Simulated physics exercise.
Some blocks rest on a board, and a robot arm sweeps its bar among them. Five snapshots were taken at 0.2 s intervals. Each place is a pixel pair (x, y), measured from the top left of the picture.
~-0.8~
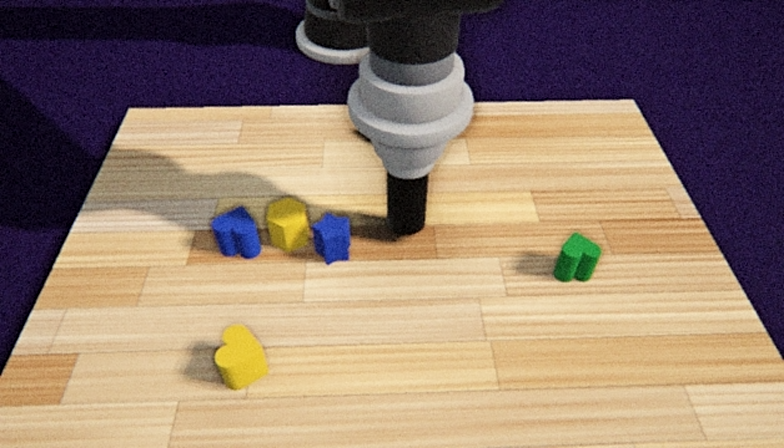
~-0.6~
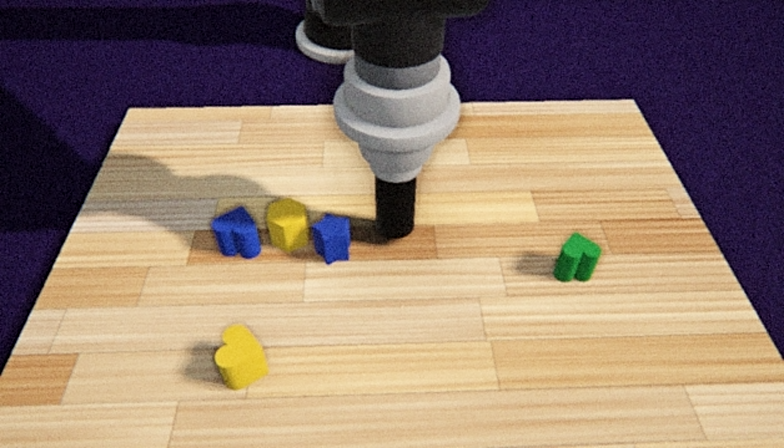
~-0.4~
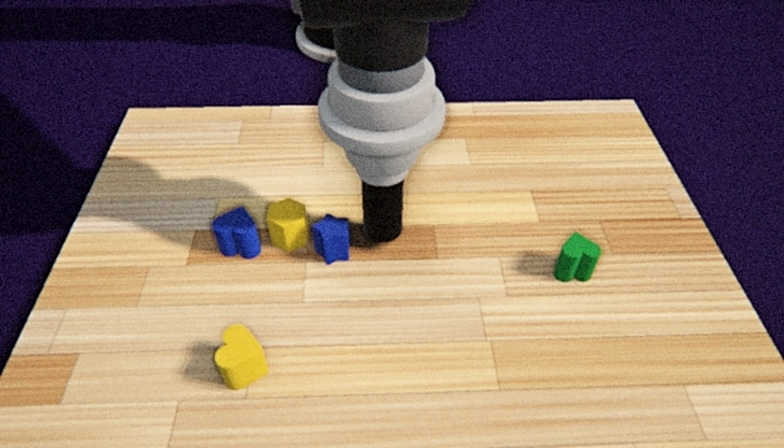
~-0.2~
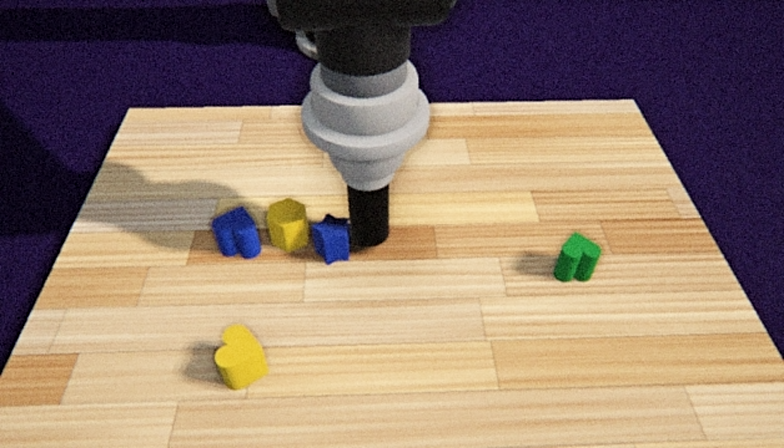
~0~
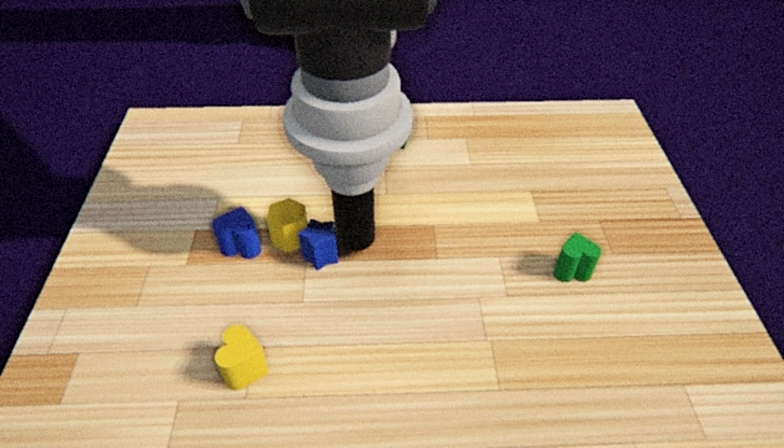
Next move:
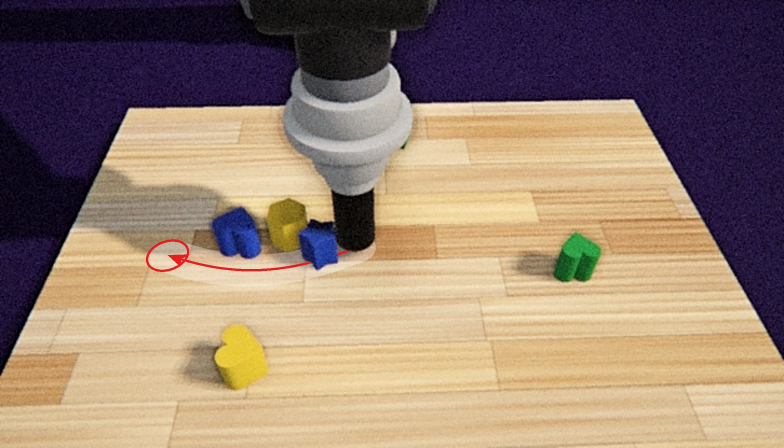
The video shows a robot arm moving its black bar left across a wooden board holding yellow, blue and green blocks, until it reaches the blue star-shaped block and nudges it slightly left while the other blocks stay still.
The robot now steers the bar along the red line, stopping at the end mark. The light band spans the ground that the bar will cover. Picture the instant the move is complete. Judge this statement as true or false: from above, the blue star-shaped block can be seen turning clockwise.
The statement is incorrect.
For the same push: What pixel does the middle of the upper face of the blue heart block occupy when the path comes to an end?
Somewhere near (204, 208).
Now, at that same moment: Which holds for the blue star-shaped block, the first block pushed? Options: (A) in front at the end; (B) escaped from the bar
(B)
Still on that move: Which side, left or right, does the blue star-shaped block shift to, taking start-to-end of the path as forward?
Taking start-to-end as forward, the block's sideways shift goes to the left.
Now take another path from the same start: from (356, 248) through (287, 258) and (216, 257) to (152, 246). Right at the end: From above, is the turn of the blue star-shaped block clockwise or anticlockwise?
Watching from overhead, you'd notice the blue star-shaped block rotating counter-clockwise.
Path on the board, from (356, 248) via (294, 266) and (227, 269), ending at (168, 255).
The first path, step by step. One third of the way, bar (291, 256); blue star-shaped block (252, 249).
Two thirds of the way, bar (222, 258); blue heart block (216, 212), turned 55° clockwise; blue star-shaped block (180, 254), turned 15° anticlockwise.
At the end, bar (163, 245); blue heart block (204, 208), turned 110° clockwise; yellow hexagonal block in place; blue star-shaped block (143, 258), turned 70° anticlockwise.
